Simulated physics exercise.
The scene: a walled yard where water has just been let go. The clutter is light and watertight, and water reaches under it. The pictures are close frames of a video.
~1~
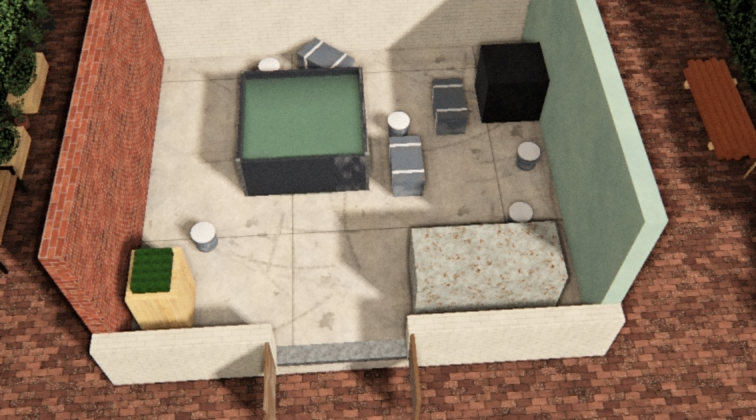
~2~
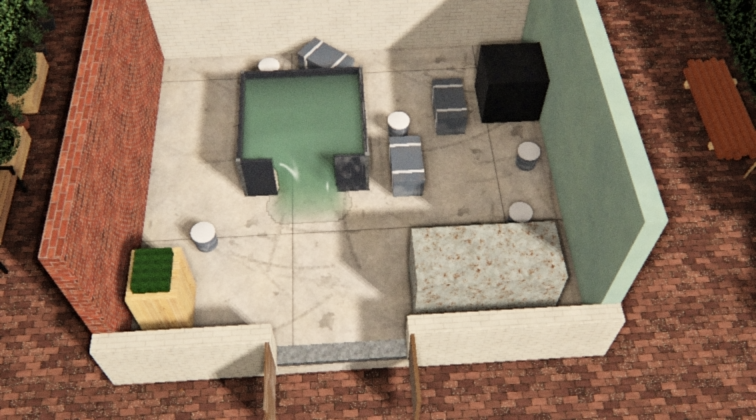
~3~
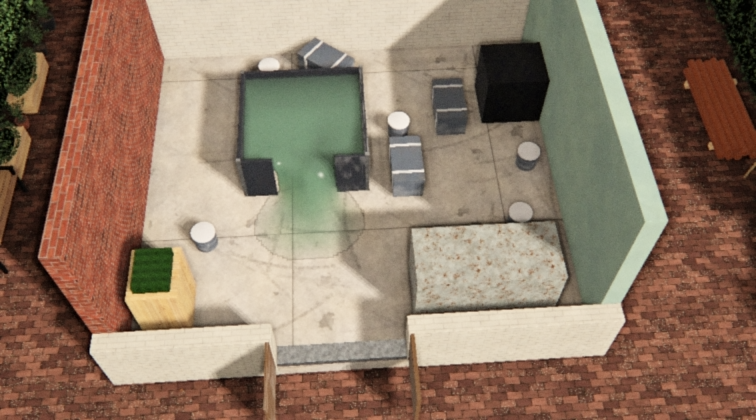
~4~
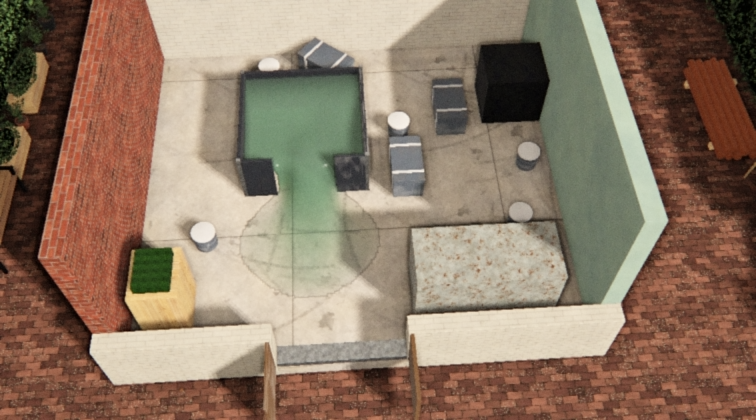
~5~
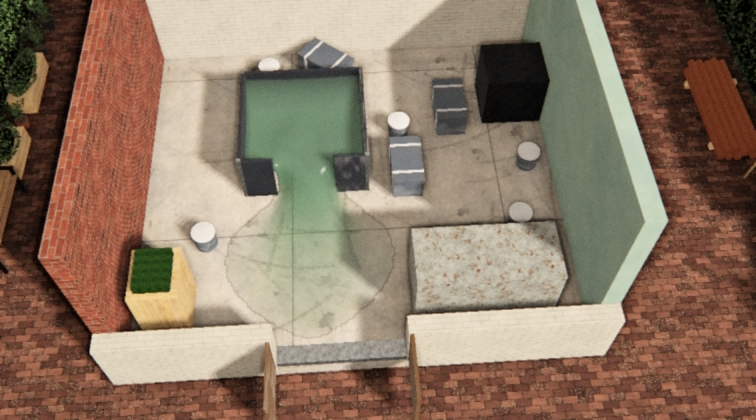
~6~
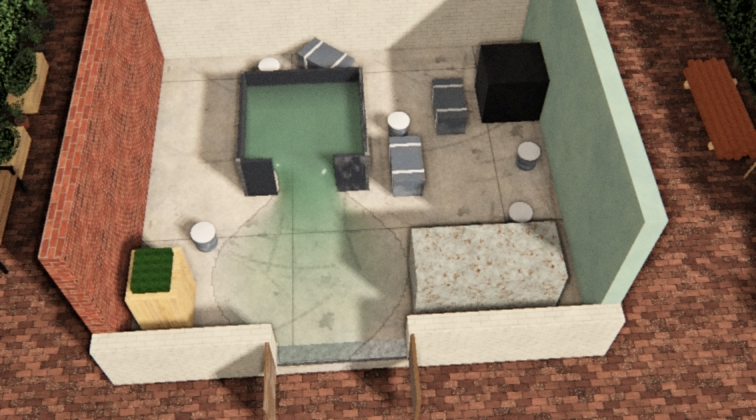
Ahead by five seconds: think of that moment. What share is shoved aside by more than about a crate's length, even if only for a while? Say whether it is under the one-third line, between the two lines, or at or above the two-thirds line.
The portion knocked well out of place is smaller than a third.
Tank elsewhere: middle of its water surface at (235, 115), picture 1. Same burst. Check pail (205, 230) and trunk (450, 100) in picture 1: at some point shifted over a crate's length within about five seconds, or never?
In the order asked: Got displaced that much and lacked the distance.
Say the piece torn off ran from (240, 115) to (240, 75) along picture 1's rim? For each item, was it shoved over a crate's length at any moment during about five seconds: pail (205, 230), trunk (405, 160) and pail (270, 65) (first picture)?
Got that far, never got that far, got that far.
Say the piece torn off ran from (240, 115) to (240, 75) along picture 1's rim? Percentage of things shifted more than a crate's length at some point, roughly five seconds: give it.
I'd say around 50 per cent.
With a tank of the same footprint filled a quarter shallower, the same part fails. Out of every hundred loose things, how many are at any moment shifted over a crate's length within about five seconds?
By my count, 0 %.
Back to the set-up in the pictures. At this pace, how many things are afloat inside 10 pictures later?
Result - 0.
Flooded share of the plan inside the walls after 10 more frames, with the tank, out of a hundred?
Roughly 40 %.
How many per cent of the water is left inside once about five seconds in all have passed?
Around 60 in a hundred.
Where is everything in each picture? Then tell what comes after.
In the first picture, a pail at (521, 212), on the bottom; a trunk at (326, 56) rests on the ground; 0 of 8 have shifted.
In the second picture, a pail at (521, 212) rests on the ground; a trunk at (326, 56) rests on the ground; 0 of 8 have shifted.
In the third picture, a pail at (521, 212) rests on the ground; a trunk at (326, 56) rests on the ground; 0 of 8 have shifted.
In the fourth picture, a pail at (521, 212), on the bottom; a trunk at (326, 56) rests on the ground; 0 of 8 have shifted.
In the fifth picture, a pail at (521, 212) rests on the ground; a trunk at (326, 56), on the bottom; 0 of 8 have shifted.
In the sixth picture, a pail at (521, 212), on the bottom; a trunk at (326, 56), on the bottom; 0 of 8 have shifted.
A moment on, 0 of 8 are well off their spots; 0 afloat.
Next, 0 of 8 are well off their spots; 0 afloat.
Later, 0 of 8 are well off their spots; 0 afloat.
In the end, 0 of 8 are well off their spots, and 0 have been at some point; 0 afloat.
